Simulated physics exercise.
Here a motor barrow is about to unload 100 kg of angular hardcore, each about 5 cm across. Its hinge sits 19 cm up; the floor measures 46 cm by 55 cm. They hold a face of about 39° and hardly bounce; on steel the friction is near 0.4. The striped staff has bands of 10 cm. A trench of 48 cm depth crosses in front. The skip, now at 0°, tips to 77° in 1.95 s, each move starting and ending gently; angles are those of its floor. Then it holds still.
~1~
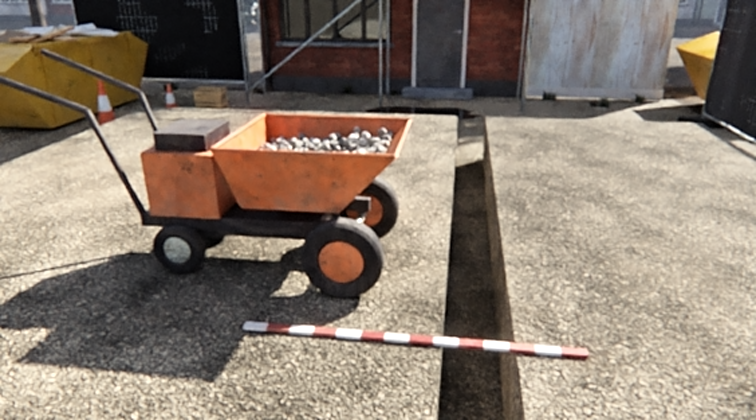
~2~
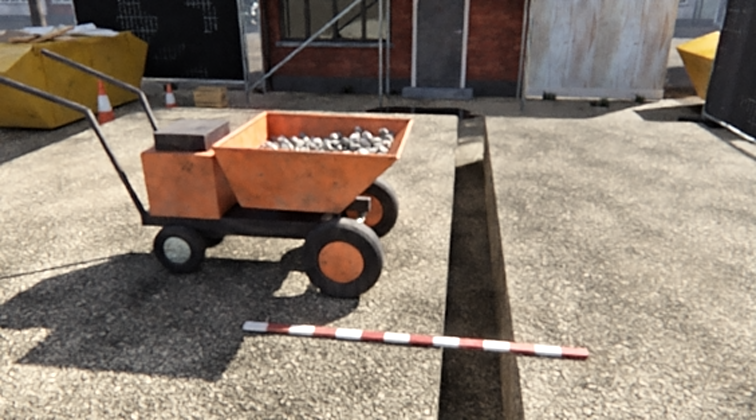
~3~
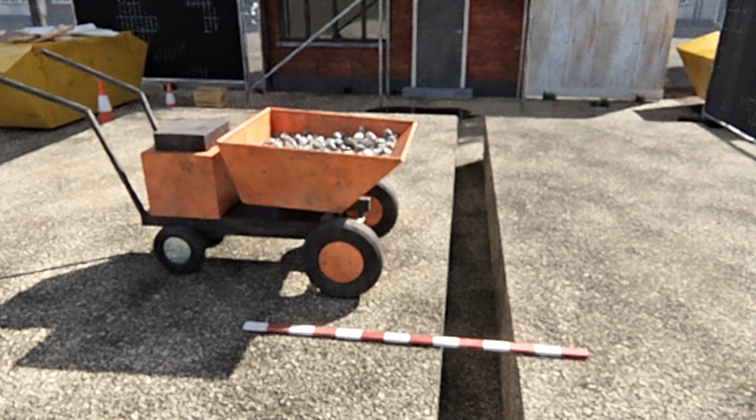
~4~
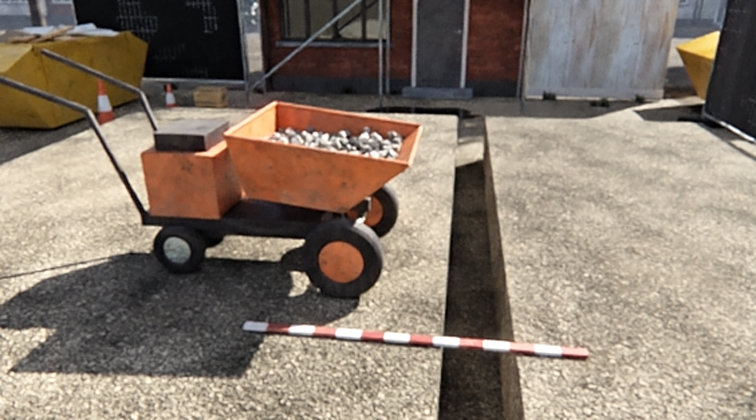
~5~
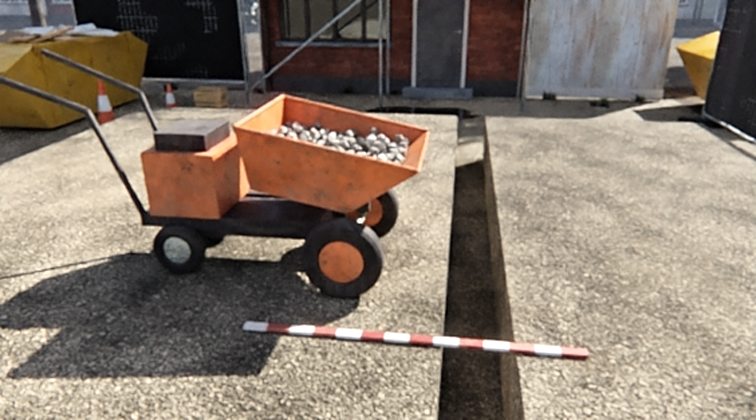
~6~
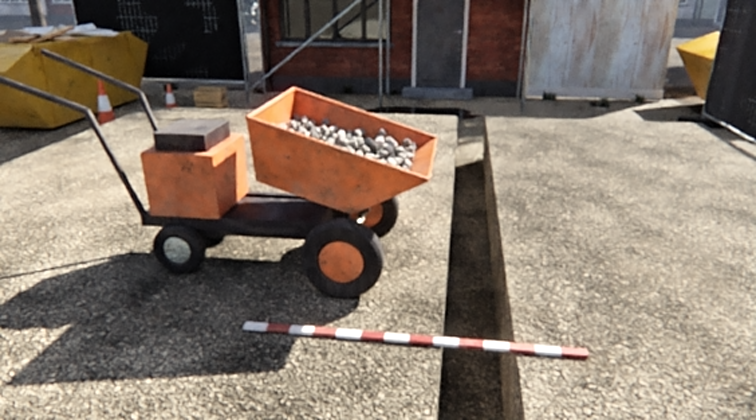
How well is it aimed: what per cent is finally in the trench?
About 94 per cent.
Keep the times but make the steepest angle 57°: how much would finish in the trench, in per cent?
Then about 15 per cent.
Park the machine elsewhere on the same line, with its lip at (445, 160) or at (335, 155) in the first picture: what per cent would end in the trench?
About 5 and 40 per cent.
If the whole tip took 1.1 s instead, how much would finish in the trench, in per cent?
It would be near 90 per cent.
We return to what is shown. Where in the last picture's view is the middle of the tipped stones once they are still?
Their middle is at about (478, 338).
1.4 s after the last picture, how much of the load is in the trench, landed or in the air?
Some 55 per cent.
Then, 0.9 s after the last picture the floor is at 65°, 100 % in the skip; the foremost stones are at (460, 232).
Then, 1.4 s after the last picture the floor is at 77°, 41 % in the skip, 55 % in the trench, 5 % past the trench; the foremost stones are at (543, 280).
Then, 1.8 s after the last picture the floor is at 77°, 9 % in the skip, 86 % in the trench, 6 % past the trench; the foremost stones are at (573, 279).
Then, 3.8 s after the last picture the floor is at 77°, 0 % in the skip, 94 % in the trench, 6 % past the trench; the foremost stones are at (574, 279).
